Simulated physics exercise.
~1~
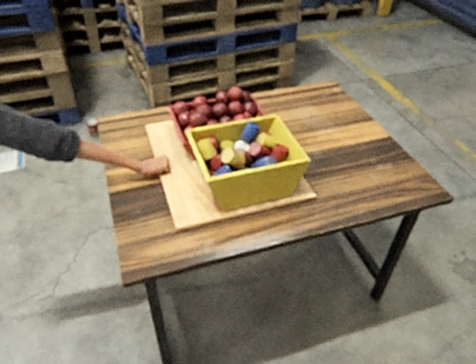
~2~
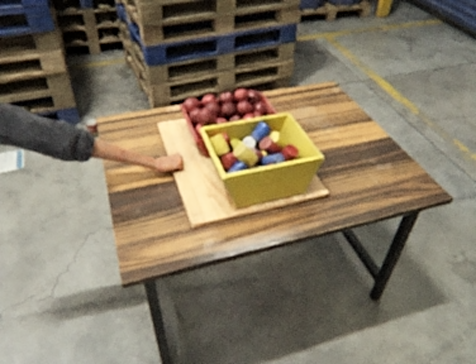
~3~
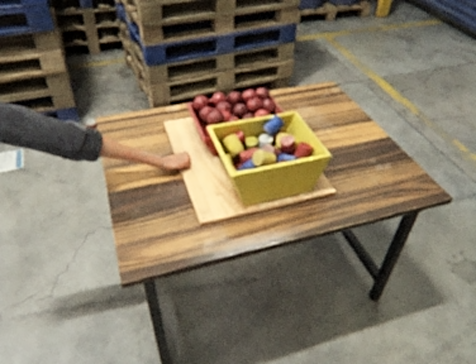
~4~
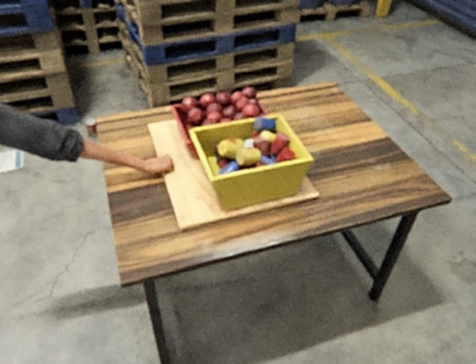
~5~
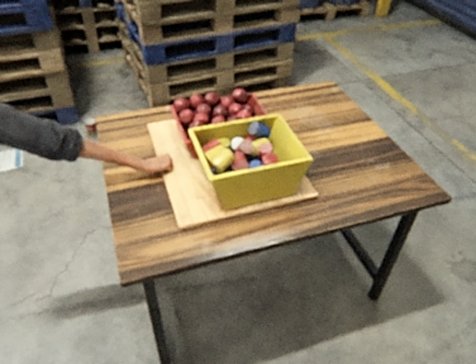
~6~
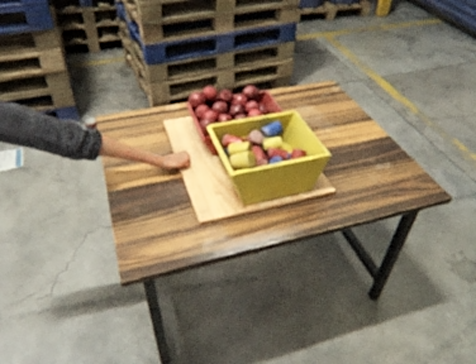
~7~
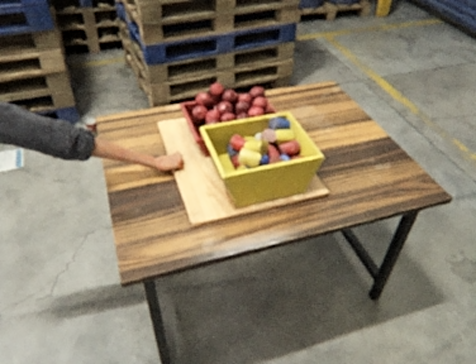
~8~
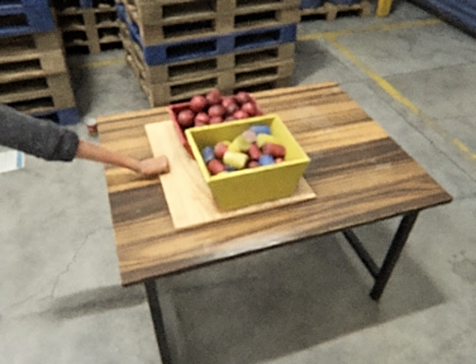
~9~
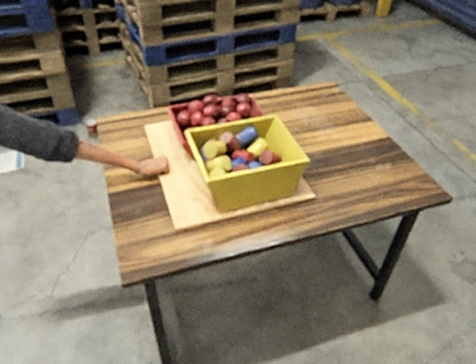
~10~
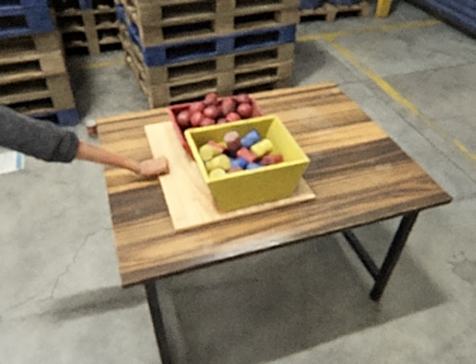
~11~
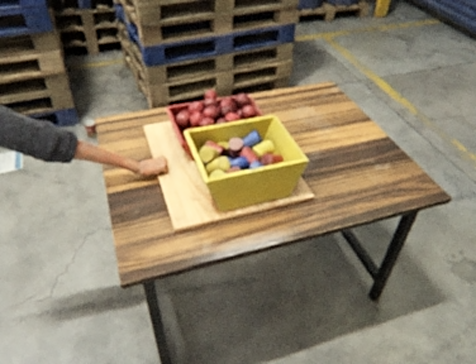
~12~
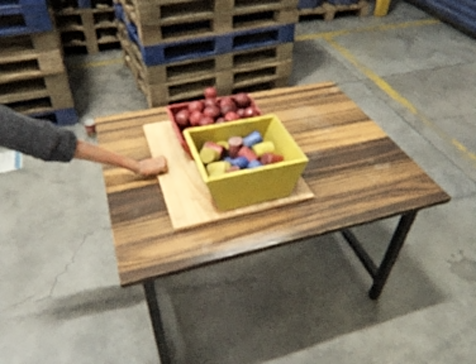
A board carrying a red tray of red apples and a yellow tray of colourful jars slid right, left, right and left again across a wooden table, pushed and pulled by a hand, jostling the goods before resting toward the left, both trays still well filled.
